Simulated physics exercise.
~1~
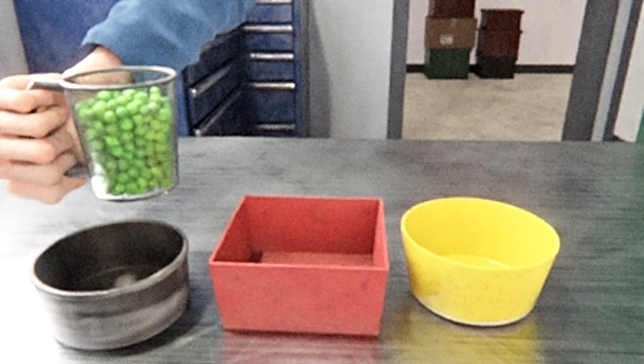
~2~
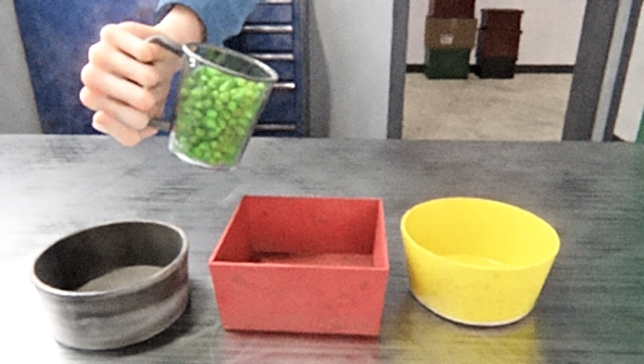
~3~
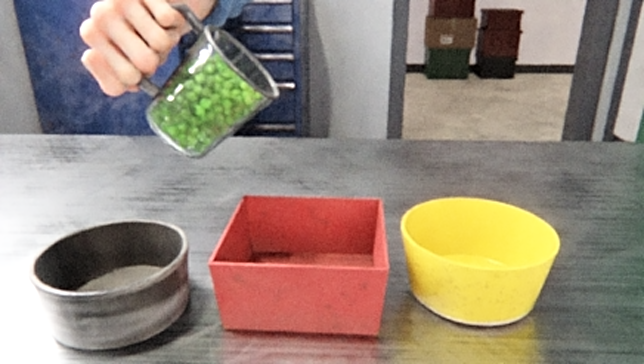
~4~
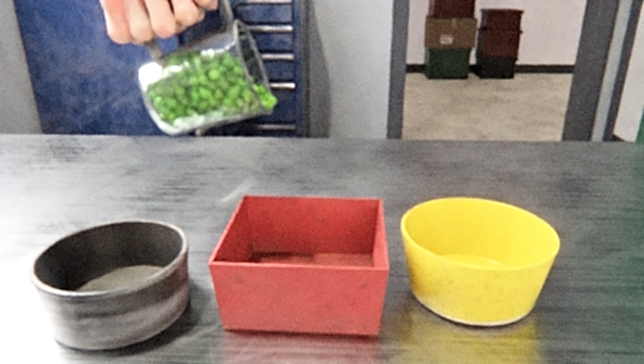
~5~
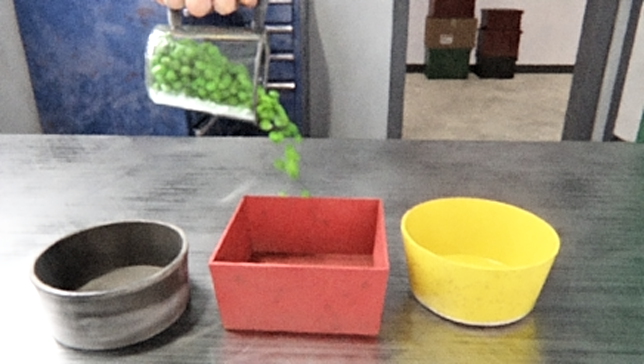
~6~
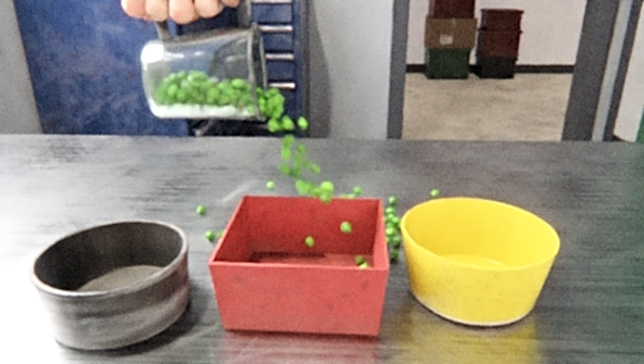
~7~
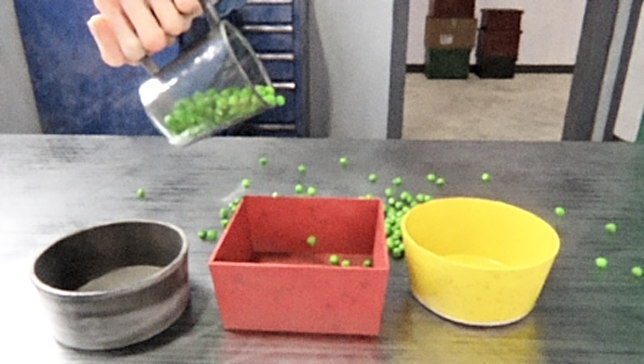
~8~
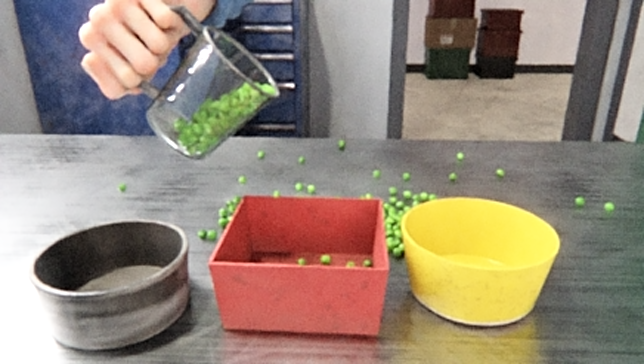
On a dark tabletop, a hand tips a clear cup of green peas above a black dish, a red tin and a yellow dish, spilling many behind and around the tin and a few into it, then tilts the cup partly back with the remaining peas inside.
